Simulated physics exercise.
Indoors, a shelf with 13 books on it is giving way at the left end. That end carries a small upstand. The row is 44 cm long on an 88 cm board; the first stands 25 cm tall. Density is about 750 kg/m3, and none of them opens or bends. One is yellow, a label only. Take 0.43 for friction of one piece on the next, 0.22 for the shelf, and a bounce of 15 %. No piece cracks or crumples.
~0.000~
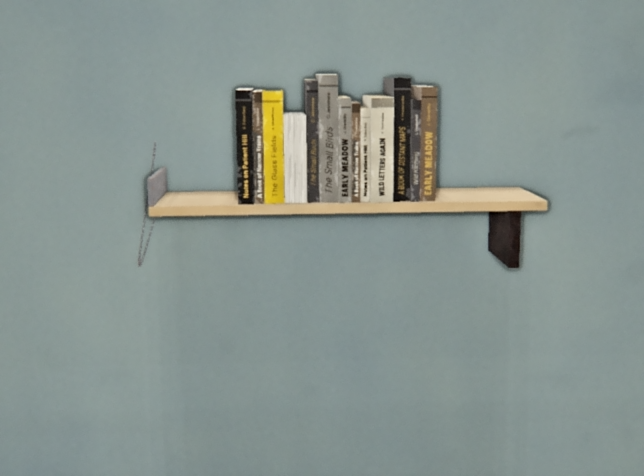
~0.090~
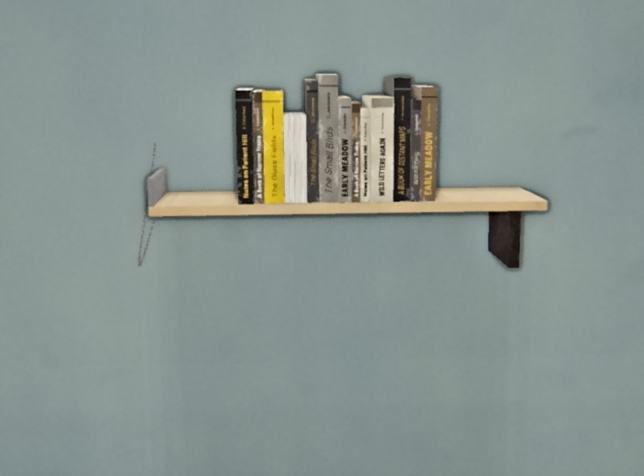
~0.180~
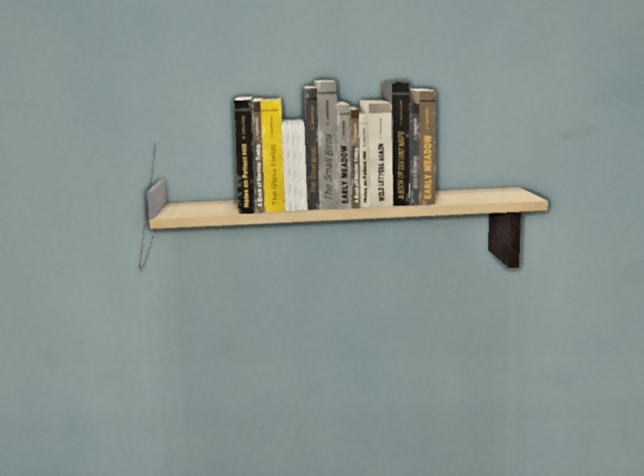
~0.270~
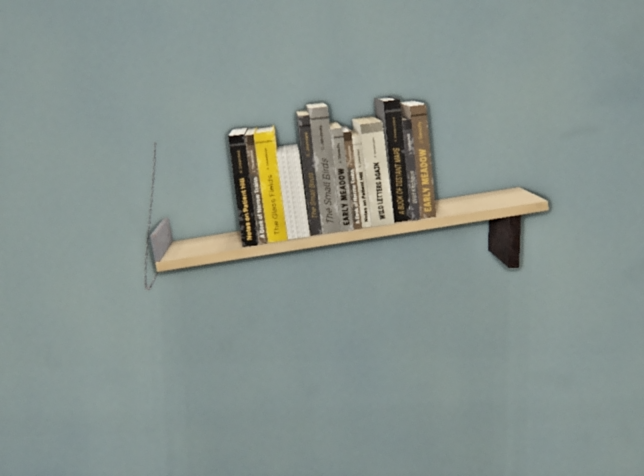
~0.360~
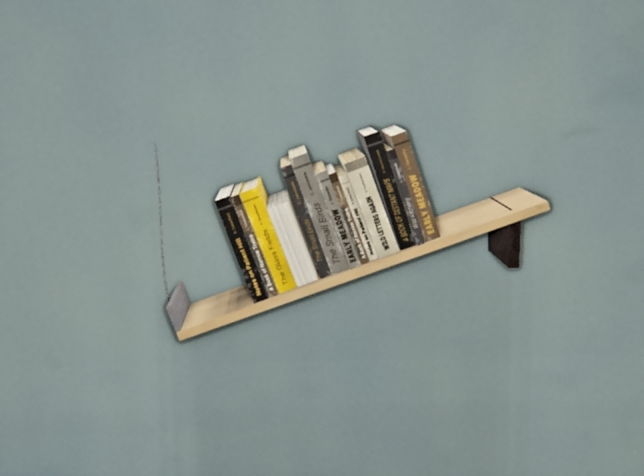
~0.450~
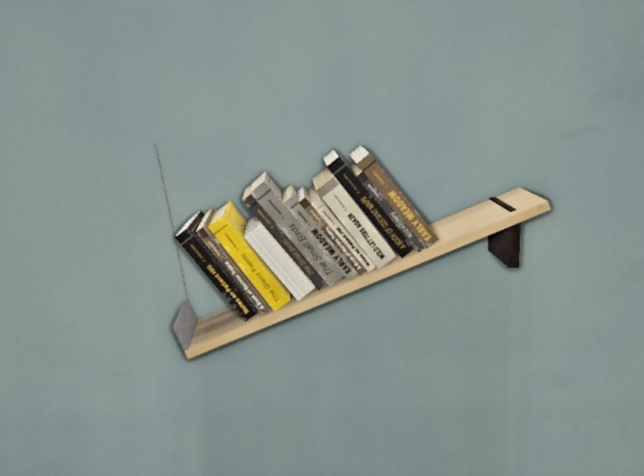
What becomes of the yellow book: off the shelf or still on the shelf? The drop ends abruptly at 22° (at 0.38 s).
The yellow book stays up there.
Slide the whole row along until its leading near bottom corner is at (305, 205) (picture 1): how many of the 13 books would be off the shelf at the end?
In that case 1.
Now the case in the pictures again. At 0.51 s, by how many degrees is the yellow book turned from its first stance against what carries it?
About 30°.
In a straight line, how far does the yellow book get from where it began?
Roughly 35 cm away.
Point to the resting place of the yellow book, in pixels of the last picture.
At about (191, 279).
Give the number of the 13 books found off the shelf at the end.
0 of them.
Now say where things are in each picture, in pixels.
In the first frame (each place is the centre of the face we see best; leans and shifts are taken against what carries them), shelf's free end (163, 212) slope 0°; yellow book (274, 148); all in place.
The second frame shows shelf's free end (163, 212) slope 0°; yellow book (274, 148).
The third frame shows shelf's free end (164, 224) slope 2°; yellow book (273, 157).
The fourth frame shows shelf's free end (169, 265) slope 8°; yellow book (271, 188).
The fifth frame shows shelf's free end (190, 333) slope 19°; yellow book (269, 241).
The sixth frame shows shelf's free end (198, 351) slope 22°; yellow book (249, 264) tilted 14°; steepest lean 17°, the book at (344, 236); 13 have shifted.
By 0.51 s, none of the 13 books off the shelf, 13 disturbed; yellow book tilted 31°.
By 0.56 s, none of the 13 books off the shelf, 13 disturbed; yellow book tilted 40°.
By 0.62 s, none of the 13 books off the shelf, 13 disturbed; yellow book tilted 38°.
When it is over (1.1 s), none of the 13 books off the shelf, 13 disturbed; yellow book tilted 35°. In pixels of the last frame, middles, yellow book near (191, 279).
